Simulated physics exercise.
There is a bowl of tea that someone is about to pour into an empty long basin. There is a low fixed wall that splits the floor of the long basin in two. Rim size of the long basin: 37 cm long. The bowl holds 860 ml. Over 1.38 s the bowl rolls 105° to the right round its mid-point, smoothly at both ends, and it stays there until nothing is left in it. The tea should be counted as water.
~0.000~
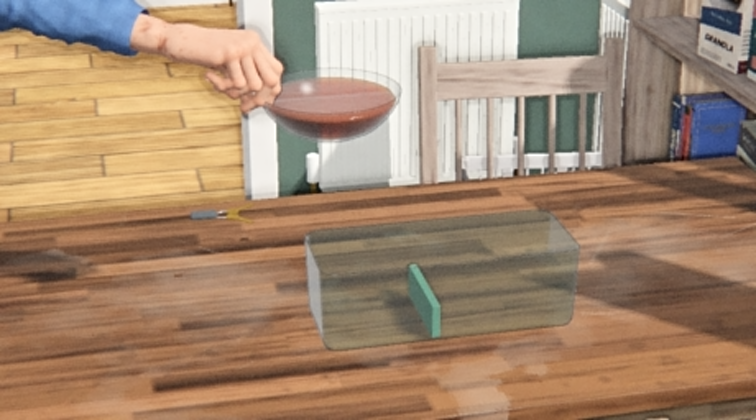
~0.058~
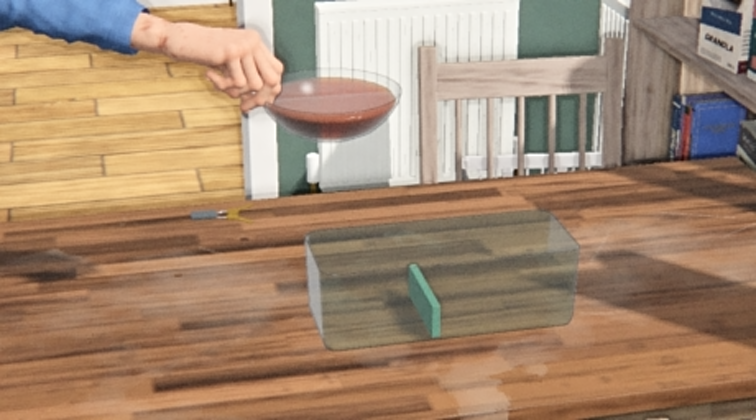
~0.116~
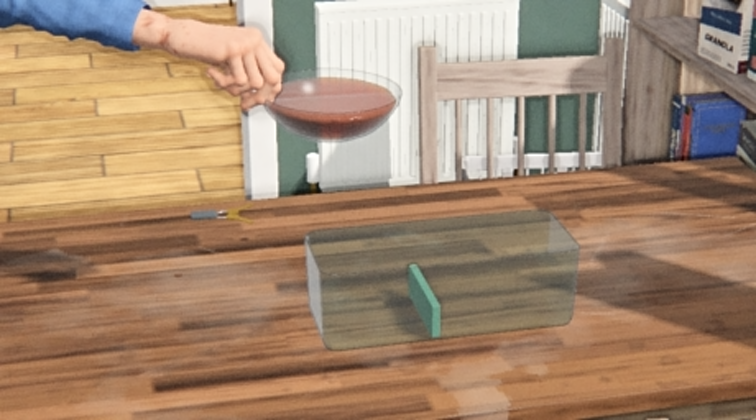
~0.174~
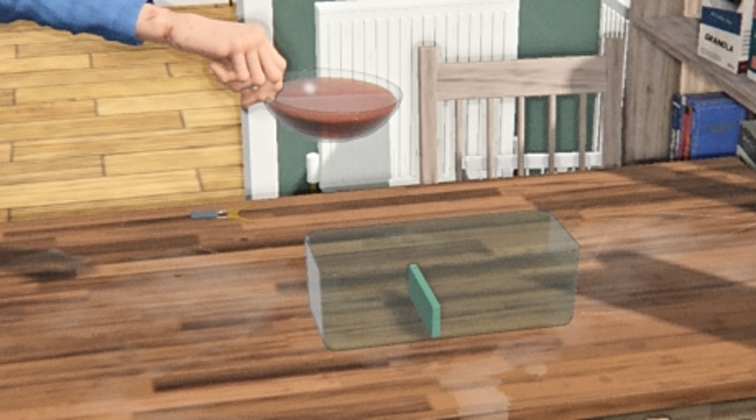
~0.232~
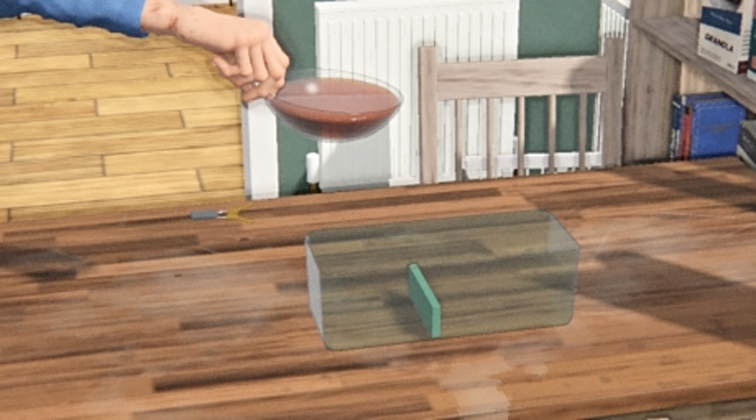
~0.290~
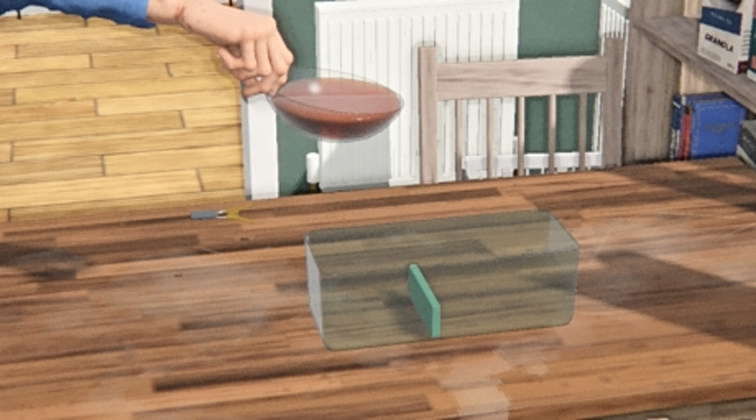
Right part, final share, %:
77 %.
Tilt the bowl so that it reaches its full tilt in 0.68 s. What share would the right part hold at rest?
That would give about 70 percent.
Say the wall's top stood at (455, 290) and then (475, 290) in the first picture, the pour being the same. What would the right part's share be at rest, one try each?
It comes to 50 per cent, and then 20 per cent.
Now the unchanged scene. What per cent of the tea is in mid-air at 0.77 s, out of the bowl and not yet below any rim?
Around 46 in a hundred.
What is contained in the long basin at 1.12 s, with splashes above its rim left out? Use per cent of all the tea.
Looks like about 94 % of the whole amount.
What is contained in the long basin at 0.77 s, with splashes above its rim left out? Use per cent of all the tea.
Around 30%.
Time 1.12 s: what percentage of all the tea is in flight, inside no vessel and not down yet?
Around 1 per cent of the liquid is in flight.
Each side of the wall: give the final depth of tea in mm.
Some 8 mm on the left and some 24 mm on the right.
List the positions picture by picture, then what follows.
The first picture shows tilt 0°; pouring edge (399, 86); surface from (263, 101) to (394, 91); the long basin's rim runs from (313, 255) to (565, 230); the wall's top is at (424, 286).
The second picture shows tilt 0°; pouring edge (399, 87); surface from (262, 101) to (394, 92).
The third picture shows tilt 2°; pouring edge (400, 88); surface from (263, 100) to (394, 92).
The fourth picture shows tilt 4°; pouring edge (400, 91); surface from (264, 98) to (395, 93).
The fifth picture shows tilt 7°; pouring edge (401, 95); surface from (267, 98) to (397, 94).
The sixth picture shows tilt 11°; pouring edge (401, 99); surface from (269, 98) to (399, 94).
By 0.77 s the tilt is 62° and 21 per cent is still to pour, 2 is left of the wall and 28 right of it.
By 1.12 s the tilt is 96° and 0 per cent is still to pour, 17 is left of the wall and 77 right of it.
By 1.48 s the tilt is 105° and 0 per cent is still to pour, 18 is left of the wall and 77 right of it.
By 1.88 s the tilt is 105° and 0 per cent is still to pour, 18 is left of the wall and 77 right of it.
At rest 18 per cent lies left of the wall, 77 right of it and 5 outside.
